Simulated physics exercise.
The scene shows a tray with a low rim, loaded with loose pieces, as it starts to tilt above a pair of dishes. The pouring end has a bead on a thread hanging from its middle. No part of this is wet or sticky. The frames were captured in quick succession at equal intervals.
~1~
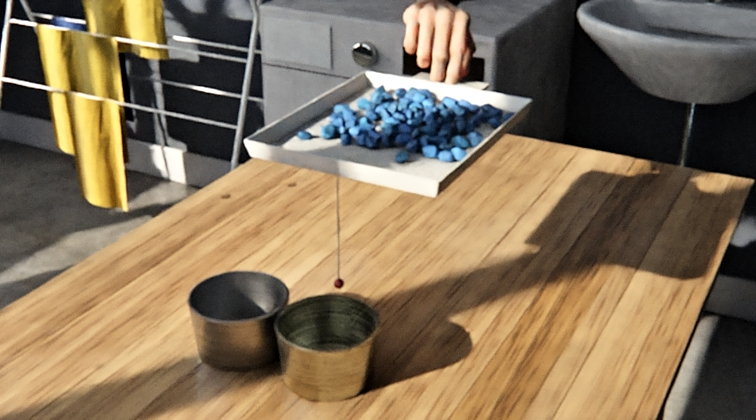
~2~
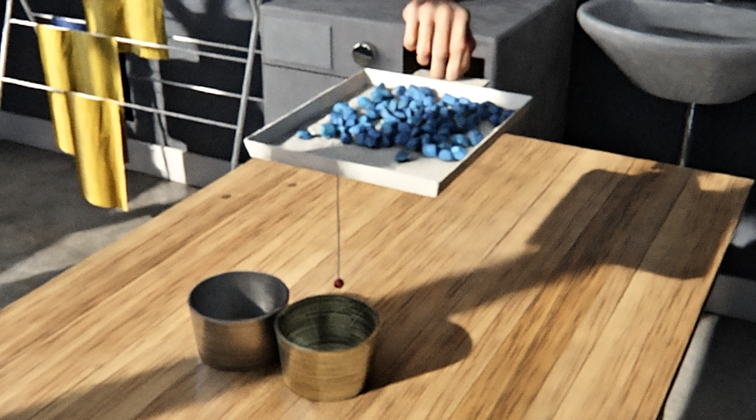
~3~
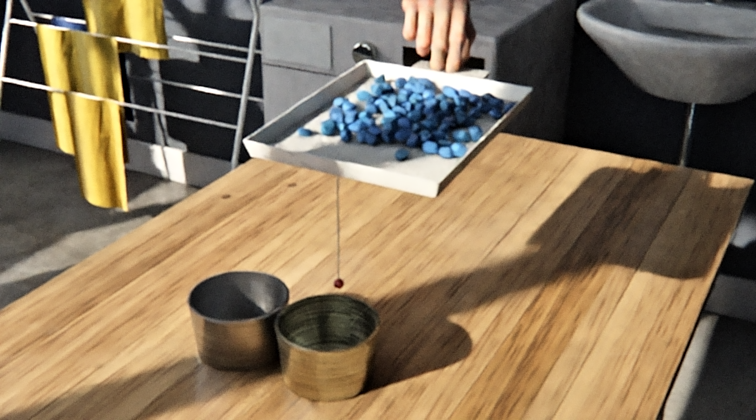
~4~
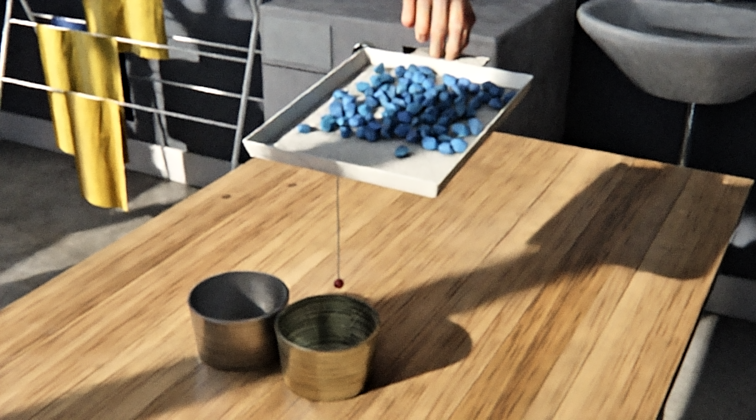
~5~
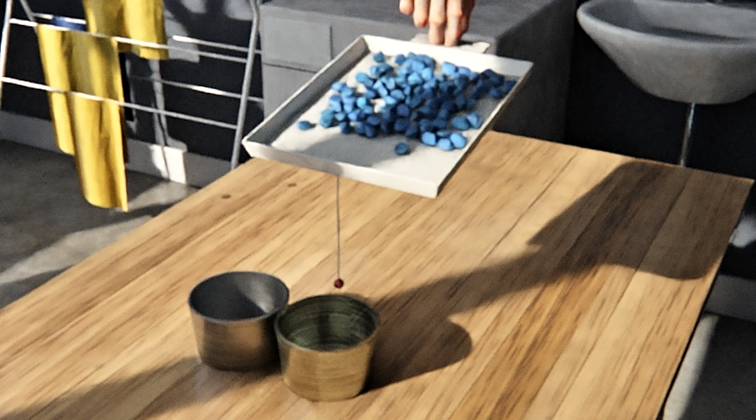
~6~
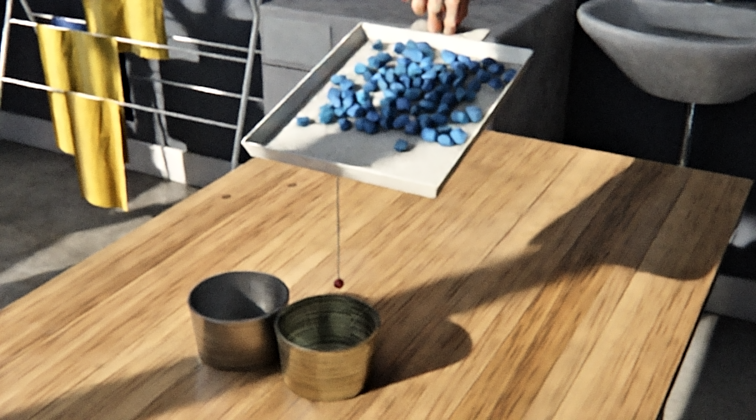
To begin with, a hand holds a low-rimmed white tray of blue stones level above two dishes on a wooden table, a red bead hanging on a thread from its near end. Then the hand side rises gradually, tilting the tray a little toward the dishes, while the stones stay heaped on it.
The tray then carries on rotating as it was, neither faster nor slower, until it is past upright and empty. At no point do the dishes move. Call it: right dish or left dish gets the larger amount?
Right dish.
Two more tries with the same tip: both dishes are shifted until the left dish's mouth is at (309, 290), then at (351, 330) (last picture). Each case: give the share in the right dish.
Trial 1 20%, trial 2 10%.
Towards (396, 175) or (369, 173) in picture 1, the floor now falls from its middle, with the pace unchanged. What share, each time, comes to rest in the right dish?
Lab note: Try one about 20 %, try two about 40 %.
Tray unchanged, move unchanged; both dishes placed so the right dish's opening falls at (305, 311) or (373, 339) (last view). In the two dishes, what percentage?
You'd see roughly 50 per cent first and roughly 90 per cent second.
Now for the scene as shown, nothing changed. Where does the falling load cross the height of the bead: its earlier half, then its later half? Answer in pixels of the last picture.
First part (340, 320), rest (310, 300).
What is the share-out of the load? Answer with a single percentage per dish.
10 percent ends in the left dish, 50 percent in the right.
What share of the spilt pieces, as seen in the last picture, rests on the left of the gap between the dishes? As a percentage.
Left portion: Around 30 %.
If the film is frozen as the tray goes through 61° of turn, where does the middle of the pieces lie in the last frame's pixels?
Near the pixel (350, 157).
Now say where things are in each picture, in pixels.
In the first picture, corners of the pouring end near (251, 139) and (436, 179), level; middle of the load near (410, 117), aquarium stones; left dish near (211, 339); right dish near (302, 369); bead on its thread near (339, 284).
In the second picture, corners of the pouring end near (250, 139) and (436, 179), level; middle of the load near (410, 115).
In the third picture, corners of the pouring end near (250, 139) and (436, 180), tipped barely, level across its low end; middle of the load near (410, 109).
In the fourth picture, corners of the pouring end near (249, 140) and (435, 181), tipped a little, level across its low end; middle of the load near (410, 101).
In the fifth picture, corners of the pouring end near (249, 140) and (435, 182), tipped a little, level across its low end; middle of the load near (409, 93).
In the sixth picture, corners of the pouring end near (248, 140) and (434, 183), tipped a little, level across its low end; middle of the load near (408, 85); left dish near (211, 339); right dish near (302, 369).
Shortly afterwards, tray tipped steeply; the bulk on the tray; a little in the air.
Next, tray tipped past a quarter turn; near a quarter on the tray; near a third in the right dish; only a few in the left dish; near a quarter outside both; near a quarter in the air.
Some moments later, tray tipped past a quarter turn; near half in the right dish; a little in the left dish; near a third outside both.
In the end, tray tipped past a quarter turn; near half in the right dish; a little in the left dish; near a third outside both.
